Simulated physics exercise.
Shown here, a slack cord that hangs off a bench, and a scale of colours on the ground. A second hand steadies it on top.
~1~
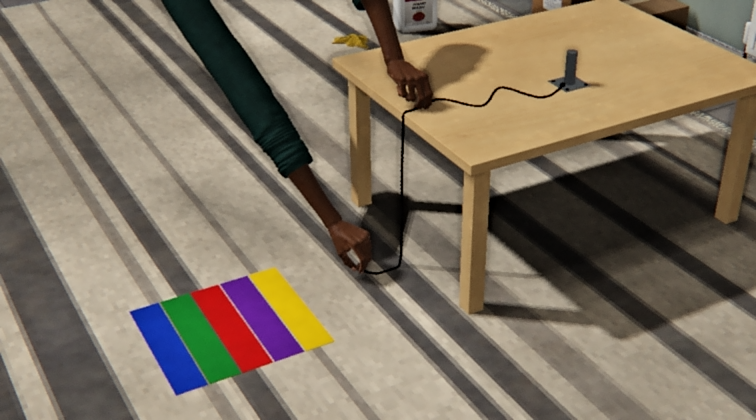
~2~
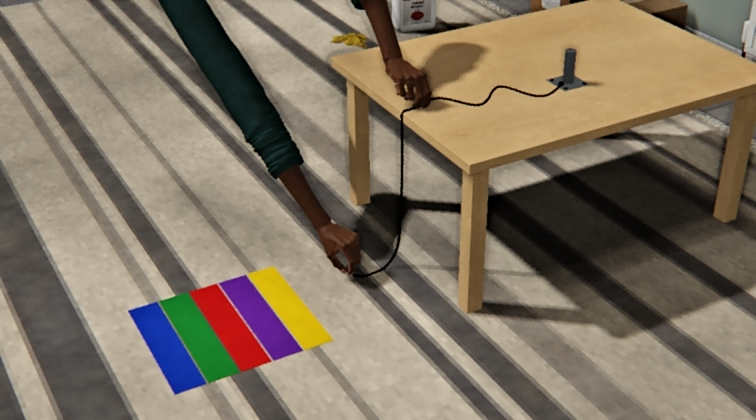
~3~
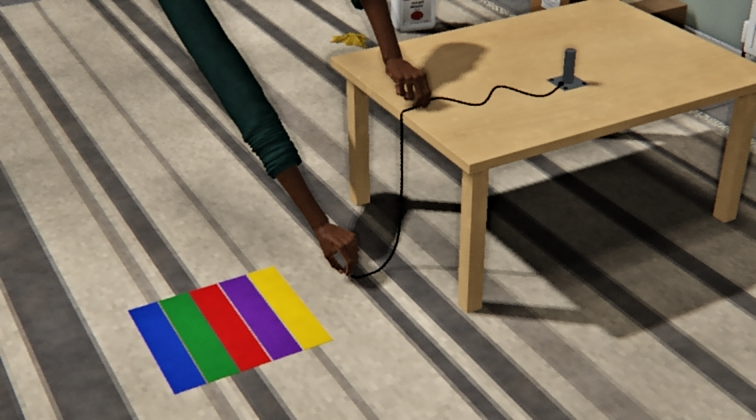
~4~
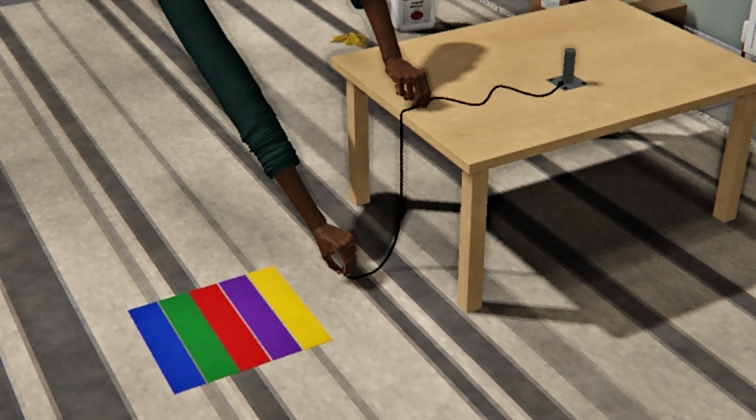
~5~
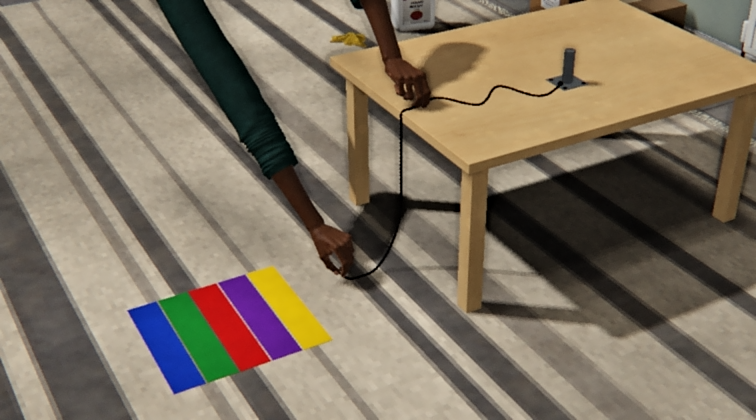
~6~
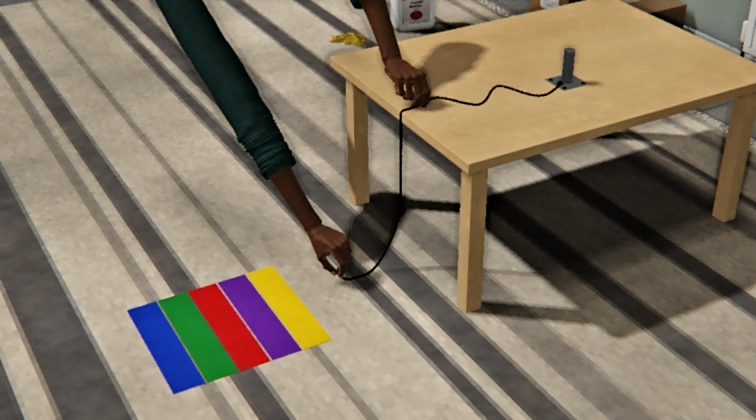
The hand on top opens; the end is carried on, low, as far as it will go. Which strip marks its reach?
The end stops over the green strip.
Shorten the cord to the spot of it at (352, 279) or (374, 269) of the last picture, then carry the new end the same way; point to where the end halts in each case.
Try by try, around (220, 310) and (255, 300).
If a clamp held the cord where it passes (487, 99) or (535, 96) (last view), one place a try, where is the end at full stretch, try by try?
About (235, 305) and (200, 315).
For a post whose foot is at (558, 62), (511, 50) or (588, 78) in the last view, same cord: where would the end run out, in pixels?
About (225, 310), (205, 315) and (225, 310).
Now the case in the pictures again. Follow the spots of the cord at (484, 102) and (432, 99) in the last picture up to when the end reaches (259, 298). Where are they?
About (446, 104), and the other about (401, 126).
Soon after, end near (259, 298); over purple.
Then, end near (218, 312); over red.
At full stretch, end near (192, 320); over green. It gets as far as the green strip.
